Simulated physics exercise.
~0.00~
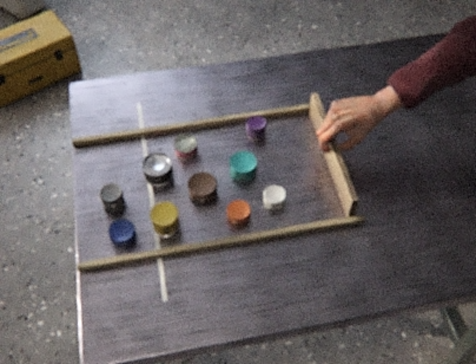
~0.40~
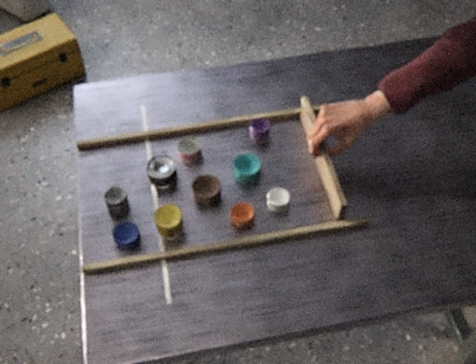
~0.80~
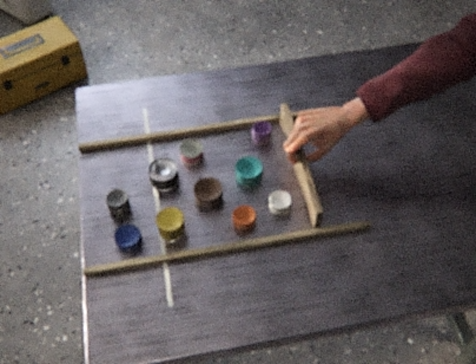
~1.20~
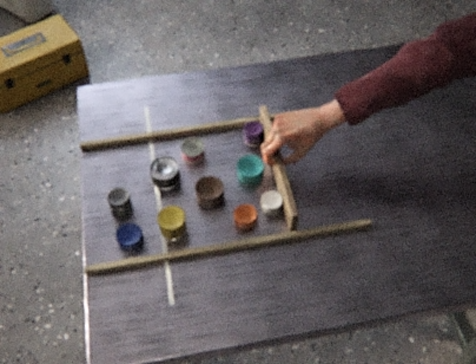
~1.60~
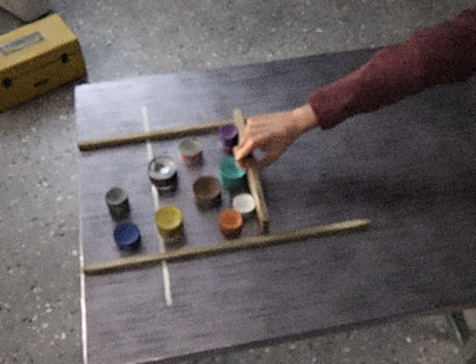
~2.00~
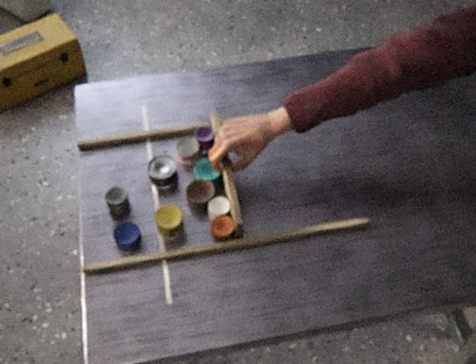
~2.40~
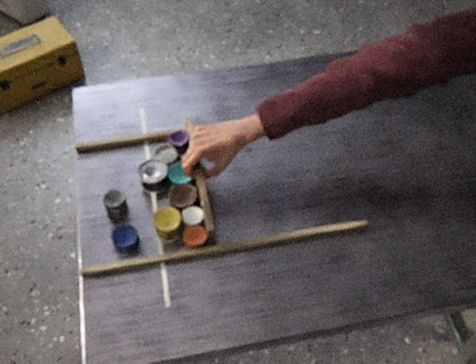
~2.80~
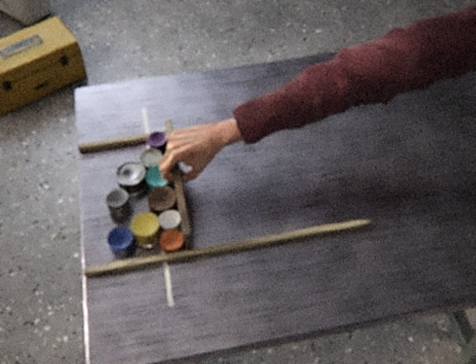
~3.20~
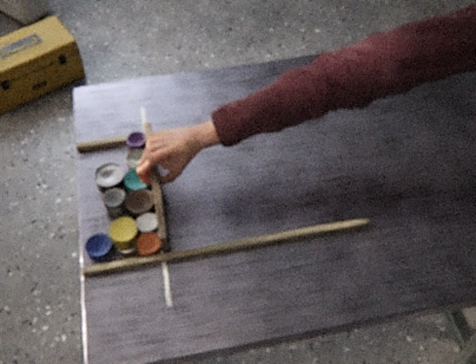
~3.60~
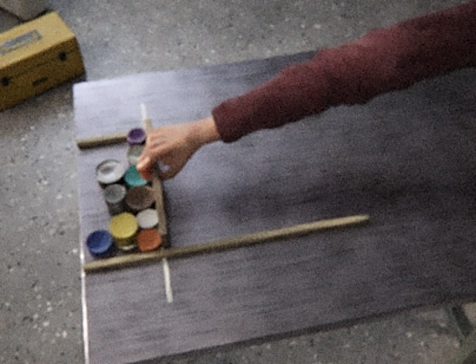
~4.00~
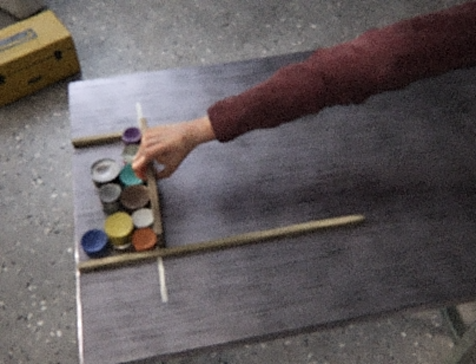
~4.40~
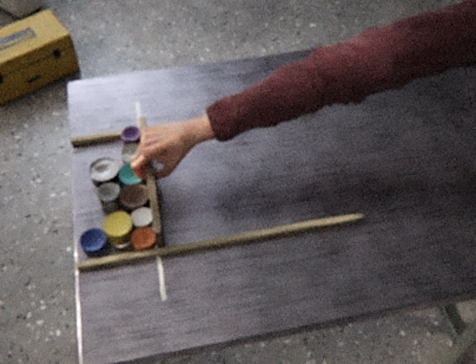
A hand in a dark red sleeve reaches in from the right and holds an upright wooden board across a channel between two wooden strips on a dark table, seen from above at a slight sway. Small round tubs in purple, turquoise, white, orange, yellow, brown, blue and grey stand scattered inside, near a pale strip of tape. The hand slides the board left, and it gathers the white, purple, turquoise and orange tubs, then pushes them into the others. The tubs bunch together toward the table's left end. The board stops around the tape, the hand stays on it, and every tub remains on the table.
